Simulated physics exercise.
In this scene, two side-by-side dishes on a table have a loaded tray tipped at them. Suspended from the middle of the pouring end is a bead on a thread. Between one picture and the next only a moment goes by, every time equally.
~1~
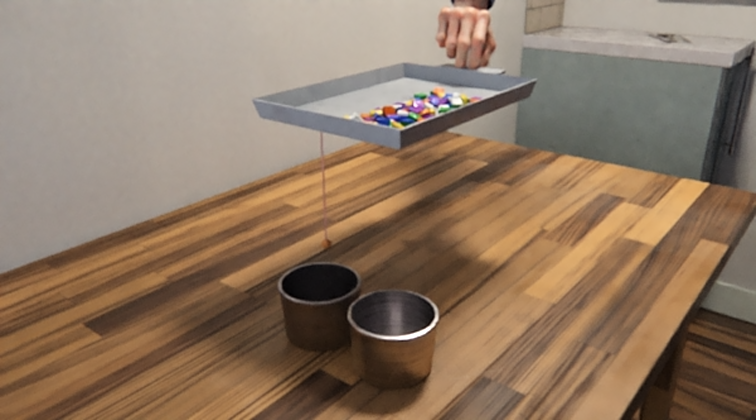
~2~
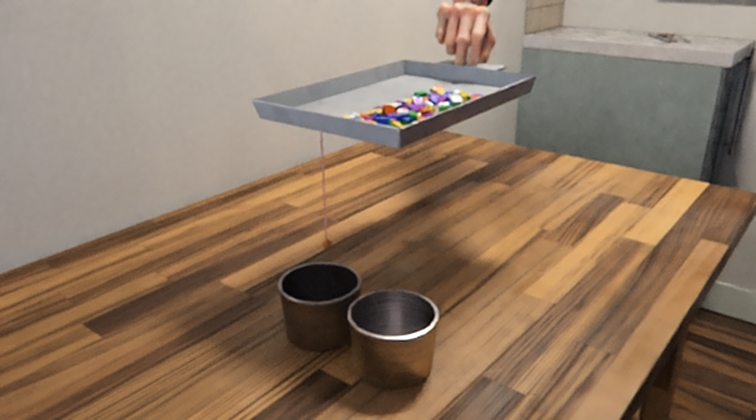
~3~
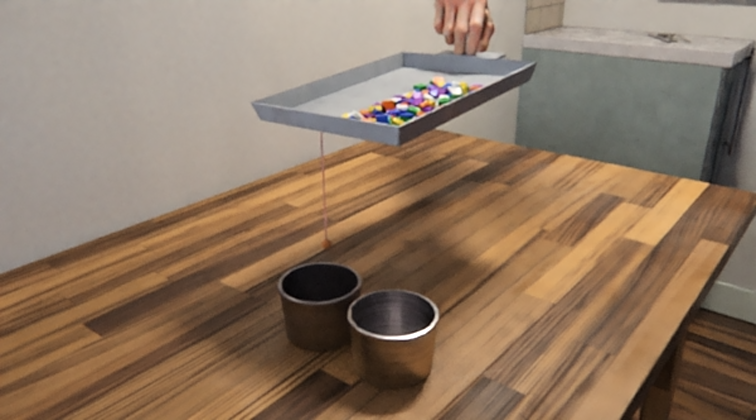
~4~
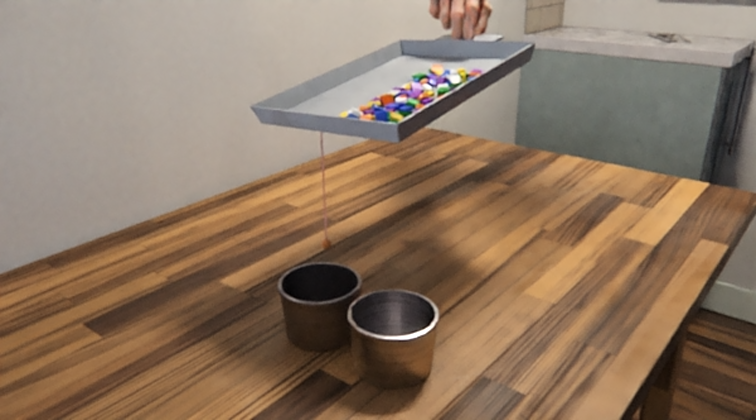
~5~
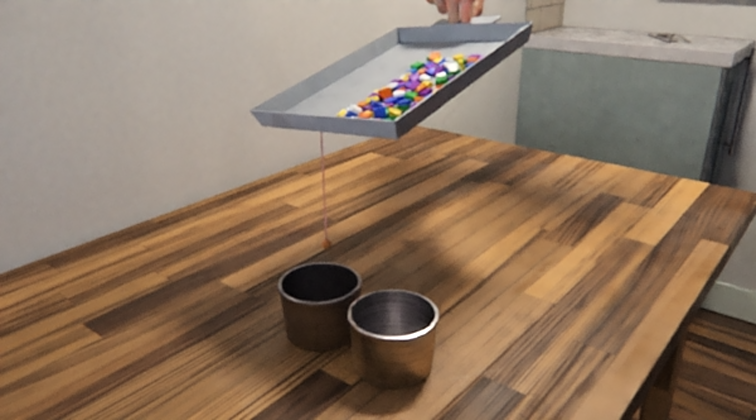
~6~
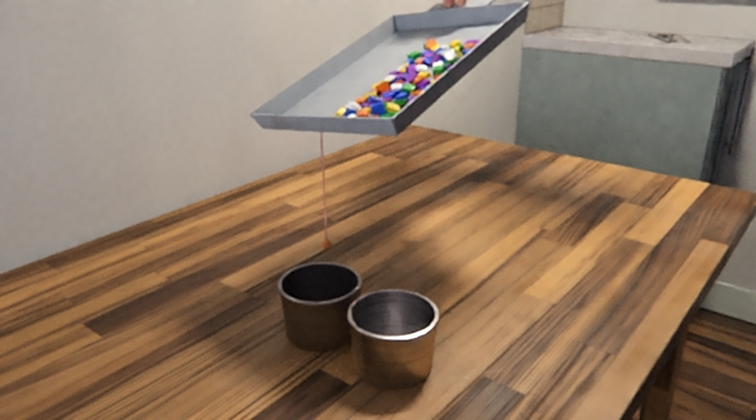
A hand raised the far end of a gray tray of colorful mosaic tiles, steadily steepening it above two metal dishes on a wooden table, while a bead hung still on its thread.
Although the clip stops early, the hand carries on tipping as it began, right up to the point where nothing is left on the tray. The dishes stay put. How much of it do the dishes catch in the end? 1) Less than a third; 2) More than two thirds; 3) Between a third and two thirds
Less than a third (1).
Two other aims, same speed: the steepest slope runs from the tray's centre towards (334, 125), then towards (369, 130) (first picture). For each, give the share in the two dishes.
Respectively 40 and 50 in a hundred.
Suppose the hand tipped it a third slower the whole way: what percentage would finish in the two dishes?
Roughly 0 percent.
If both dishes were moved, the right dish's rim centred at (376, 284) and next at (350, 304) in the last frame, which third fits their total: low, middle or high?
Try 1 - under a third; try 2 - below one third.
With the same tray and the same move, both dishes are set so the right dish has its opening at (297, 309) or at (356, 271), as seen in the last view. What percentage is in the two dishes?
You'd get near 0 per cent and afterwards near 50 per cent.
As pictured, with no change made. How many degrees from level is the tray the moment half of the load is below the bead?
Close to 110° of tilt at that moment.
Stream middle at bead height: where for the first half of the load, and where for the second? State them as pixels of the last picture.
Starting near (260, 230), moving on to near (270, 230).
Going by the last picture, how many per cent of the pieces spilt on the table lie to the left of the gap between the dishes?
Near 100 in a hundred.
Just after the last frame, tray tipped steeply; almost all on the tray; just a few in the air.
A moment on, tray tipped past a quarter turn; roughly half on the tray; roughly a quarter outside both; roughly a quarter in the air.
Further on, tray tipped past a quarter turn; every one outside both.
When it is over, tray tipped past a quarter turn; not one in the right dish; not one in the left dish; every one outside both.
